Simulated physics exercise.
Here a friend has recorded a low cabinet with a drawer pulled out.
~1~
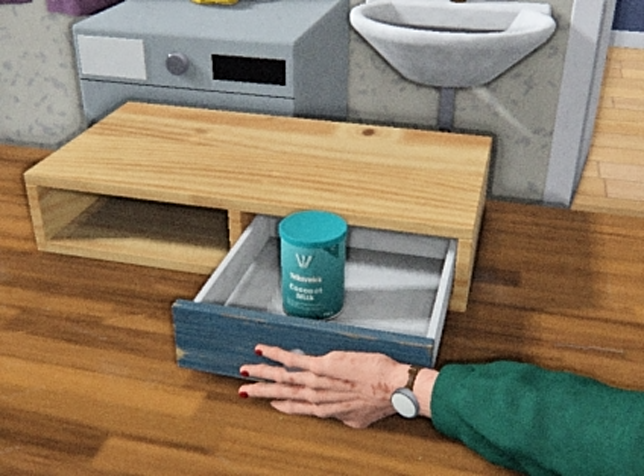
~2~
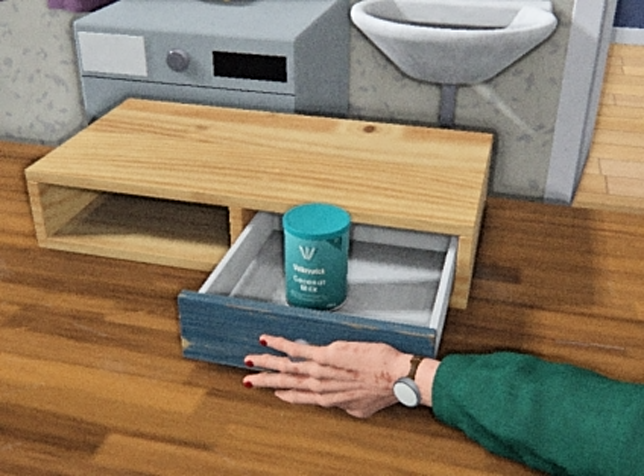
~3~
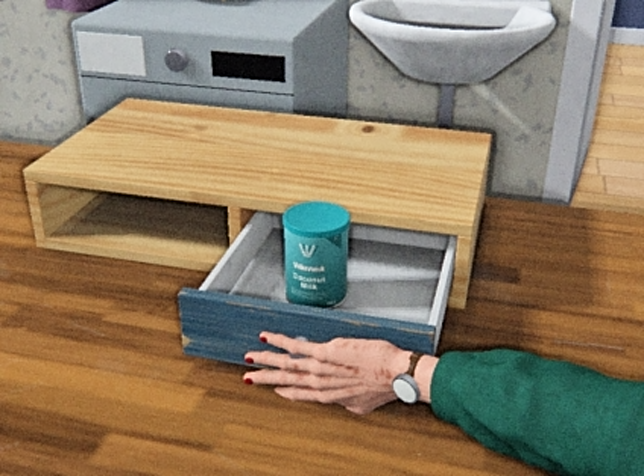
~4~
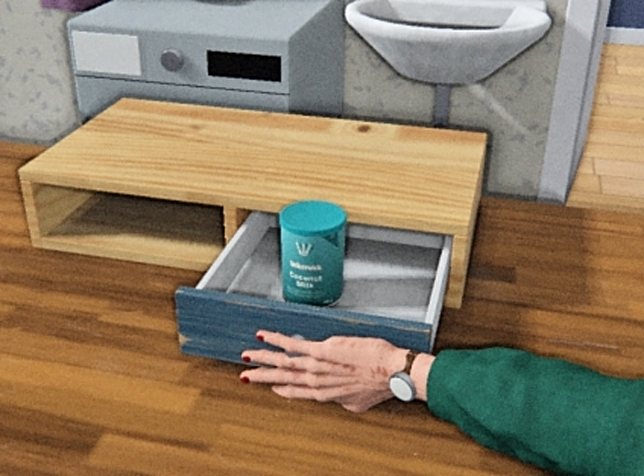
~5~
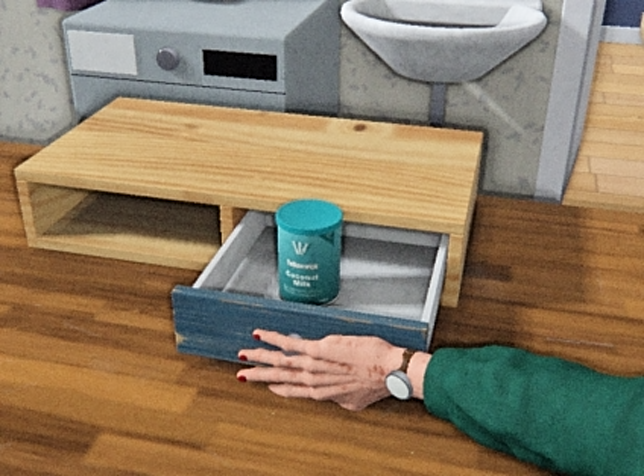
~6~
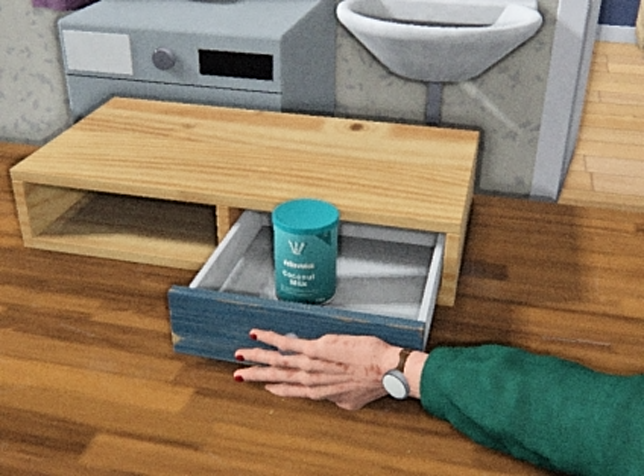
A drawer with a worn blue front slides slightly inward, still wide open, in a low pale-wood cabinet seen from above on a brown wooden floor. A lidded turquoise container stands inside it, with a grey appliance and white basin behind, and a green-sleeved arm with red nails and a watch reaches in from the right. The hand, against the front, moves with the drawer and container, while the camera shifts slightly.
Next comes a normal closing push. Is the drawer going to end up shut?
So the drawer won't shut in the end.
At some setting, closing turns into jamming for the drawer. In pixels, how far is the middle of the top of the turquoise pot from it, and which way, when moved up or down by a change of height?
You'd need to move it down by some 28 pixels.
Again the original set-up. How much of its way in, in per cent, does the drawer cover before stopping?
About 55 per cent of the way in.
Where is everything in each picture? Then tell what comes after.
In the first frame, drawer (331, 287) wide open; turquoise pot (314, 267).
In the second frame, drawer (334, 279) wide open; chest (273, 189).
In the third frame, drawer (334, 276) wide open; turquoise pot (317, 257).
In the fourth frame, drawer (330, 275) wide open; chest (267, 188).
In the fifth frame, drawer (327, 274) wide open; turquoise pot (310, 254).
In the sixth frame, drawer (323, 273) wide open; chest (260, 187).
Then, 0.32 s later than the last frame, drawer starting in.
Then, 0.50 s later than the last frame, drawer about half in.
When it is over, the drawer stays ajar.
